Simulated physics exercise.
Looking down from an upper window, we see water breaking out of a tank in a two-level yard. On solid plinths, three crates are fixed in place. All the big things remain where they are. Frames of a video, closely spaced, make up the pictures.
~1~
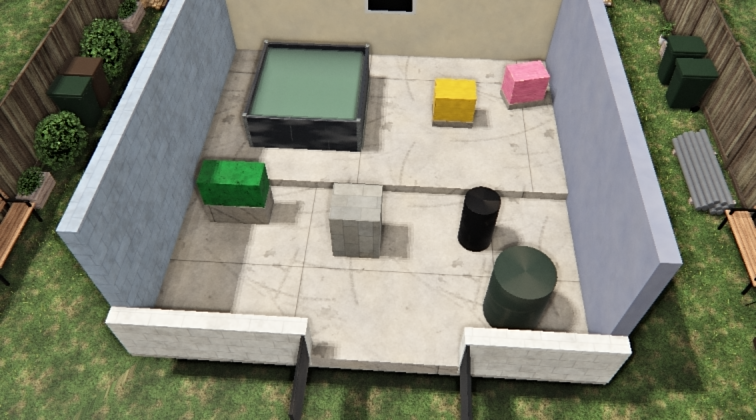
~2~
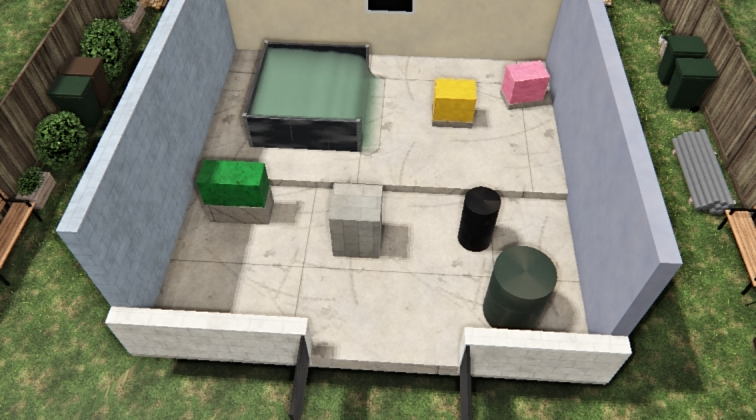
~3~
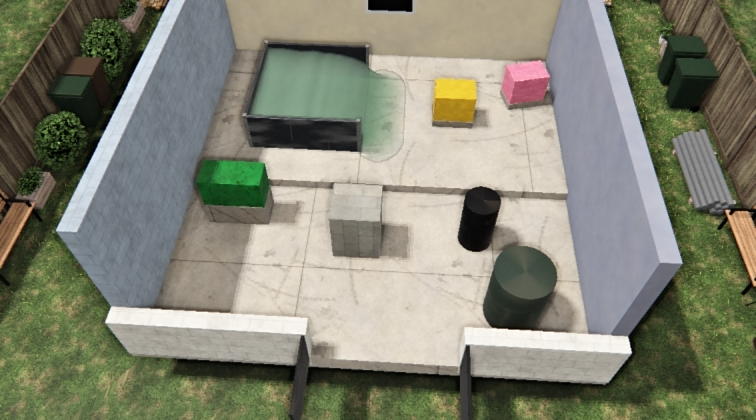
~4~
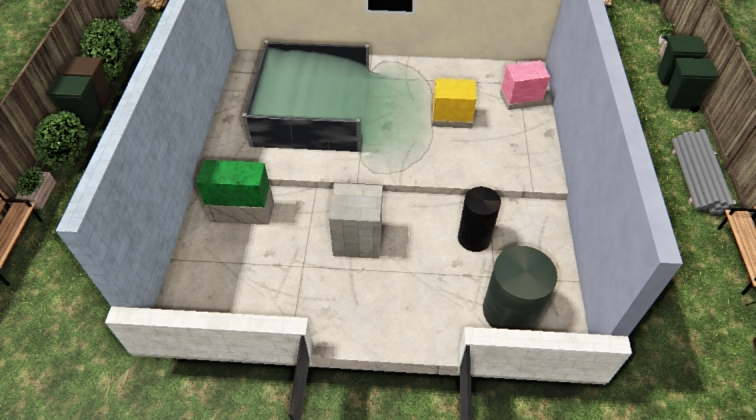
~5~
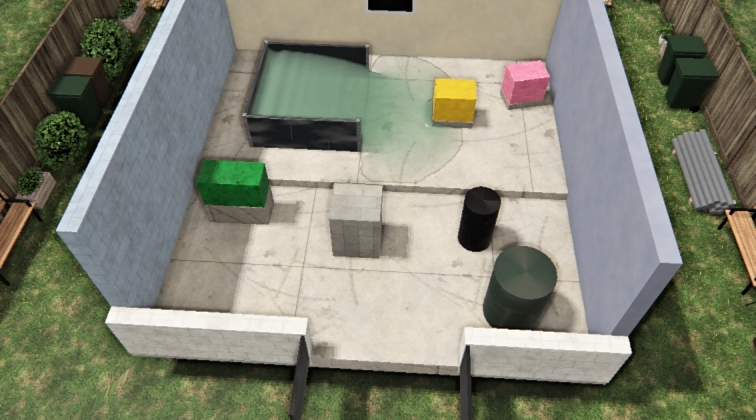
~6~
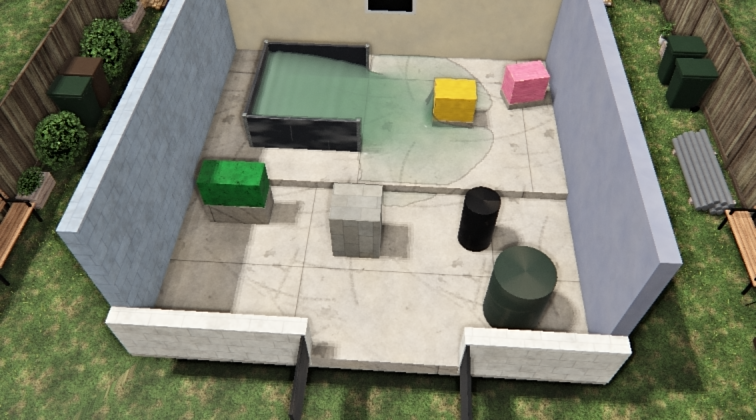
Greenish water pouring from the right side of an open tank, spreading across the upper level of a walled yard around a yellow block.
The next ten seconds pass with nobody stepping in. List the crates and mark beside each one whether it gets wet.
Pink crate - gets wet; green crate - stays dry; yellow crate - gets wet.
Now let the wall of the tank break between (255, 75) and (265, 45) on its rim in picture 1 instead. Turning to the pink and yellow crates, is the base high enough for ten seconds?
In that case the pink one is flooded and the yellow one is never flooded.
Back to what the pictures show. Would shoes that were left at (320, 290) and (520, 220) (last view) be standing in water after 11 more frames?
In order: Waterless and submerged.
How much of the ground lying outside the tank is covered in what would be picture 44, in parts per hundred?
Estimated share: Around 70 %.
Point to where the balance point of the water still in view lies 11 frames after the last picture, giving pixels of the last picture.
About (414, 119).
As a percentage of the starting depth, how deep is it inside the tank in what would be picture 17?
Close to 30 %.
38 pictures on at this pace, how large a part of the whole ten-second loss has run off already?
My reading is near 35 per cent.
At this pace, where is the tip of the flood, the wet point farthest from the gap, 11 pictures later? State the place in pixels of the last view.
I'd put it around (576, 312).
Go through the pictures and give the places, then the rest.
In the first frame, the open tank at (310, 83) is whole and still.
In the second frame, the front is at (363, 153), out from the gap at (362, 102).
In the third frame, the front is at (392, 74), out from the gap at (362, 104).
In the fourth frame, water pours out at (362, 105) and has run to (399, 167).
In the fifth frame, the front is at (453, 150), out from the gap at (362, 105).
In the sixth frame, water pours out at (362, 105) and has run to (486, 147).
A moment on, water covers 35 % of the floor; the pink crate water round its plinth, the green crate not reached, the yellow crate water round its plinth.
Next, water covers 40 % of the floor; the pink crate water round its plinth, the green crate not reached, the yellow crate water round its plinth.
Then, water covers 55 % of the floor; the pink crate water round its plinth, the green crate not reached, the yellow crate water round its plinth.
Later, water covers 70 % of the floor; the pink crate water round its plinth, the green crate not reached, the yellow crate water round its plinth.
In the end, water covers 95 % of the floor; the pink crate was topped, the green crate stayed above the water, the yellow crate was topped.
